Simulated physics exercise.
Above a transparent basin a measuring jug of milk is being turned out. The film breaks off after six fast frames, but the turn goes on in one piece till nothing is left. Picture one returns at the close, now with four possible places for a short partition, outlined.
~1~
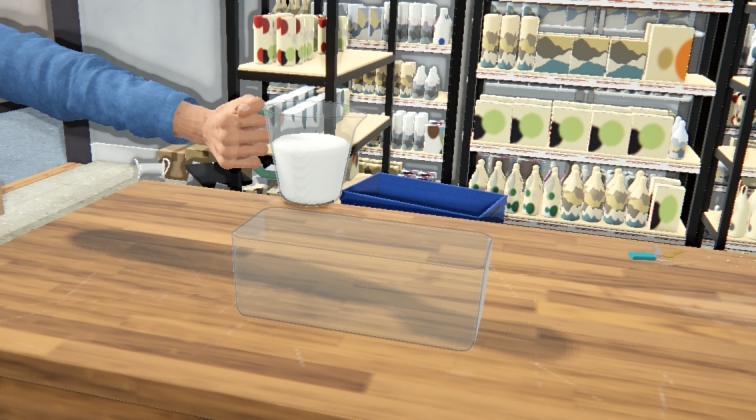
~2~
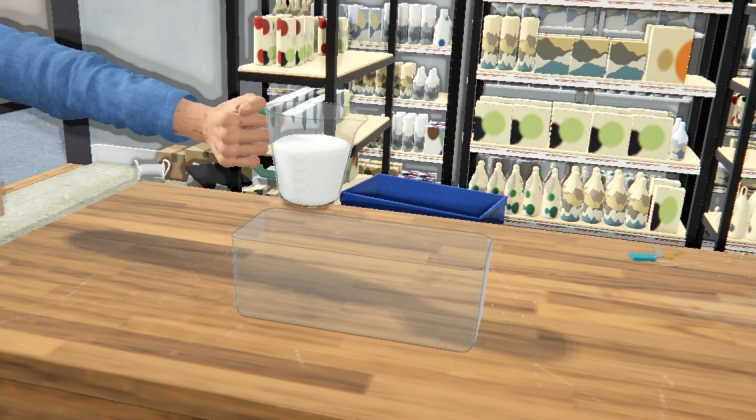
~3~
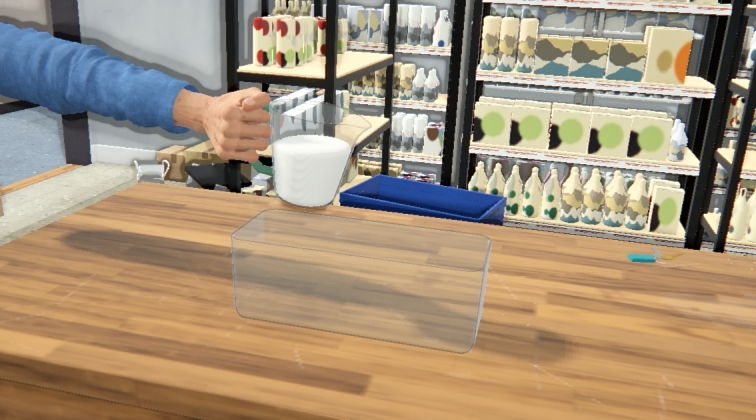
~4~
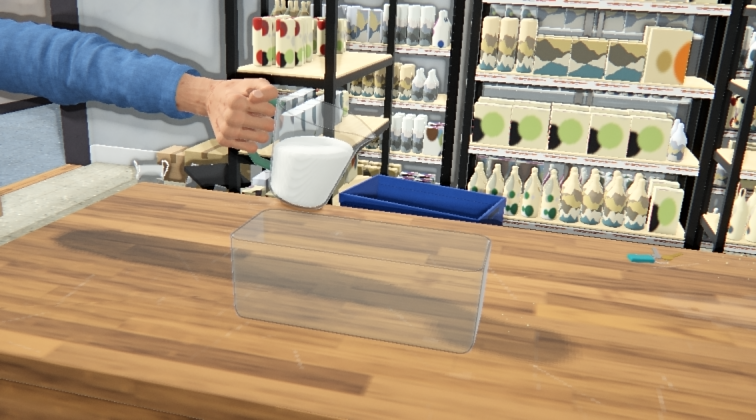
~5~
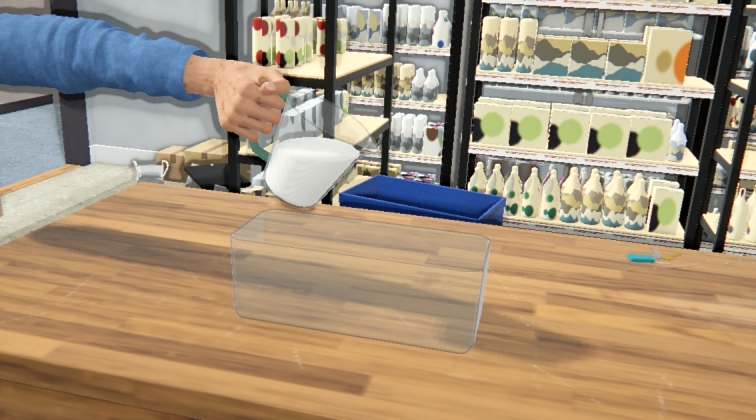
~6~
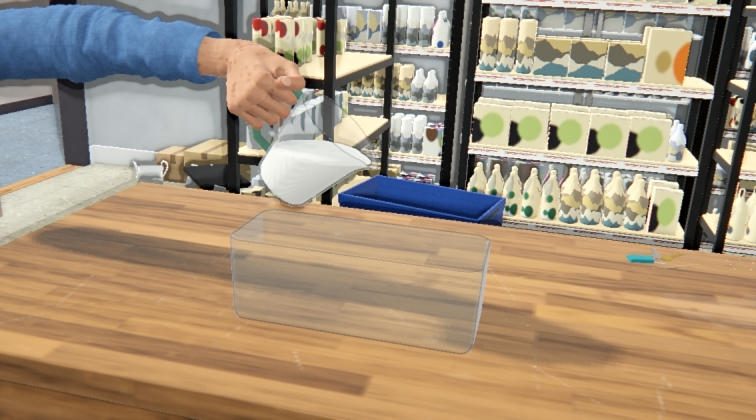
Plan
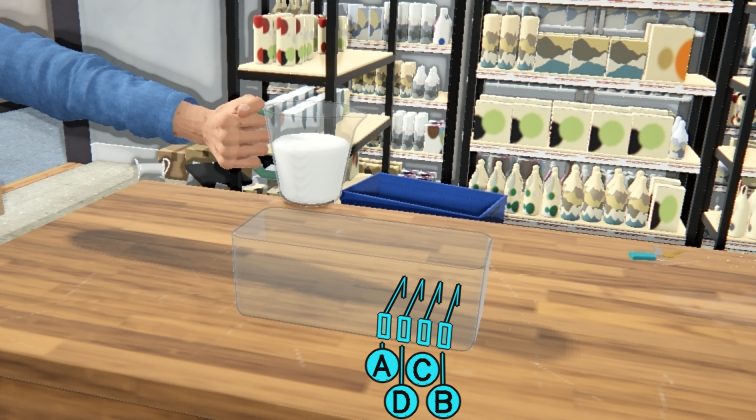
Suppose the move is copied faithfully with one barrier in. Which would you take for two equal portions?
The answer is place A.
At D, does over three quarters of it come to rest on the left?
Yes, it does.
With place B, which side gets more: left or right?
More ends on the left.
On the marked copy, A at (382, 343); B at (442, 353); C at (422, 350); D at (402, 346).
With A, about 52 % ends left of the wall and 47 % right of it.
With B, about 88 % ends left of the wall and 11 % right of it.
With C, about 88 % ends left of the wall and 10 % right of it.
With D, about 91 % ends left of the wall and 8 % right of it.
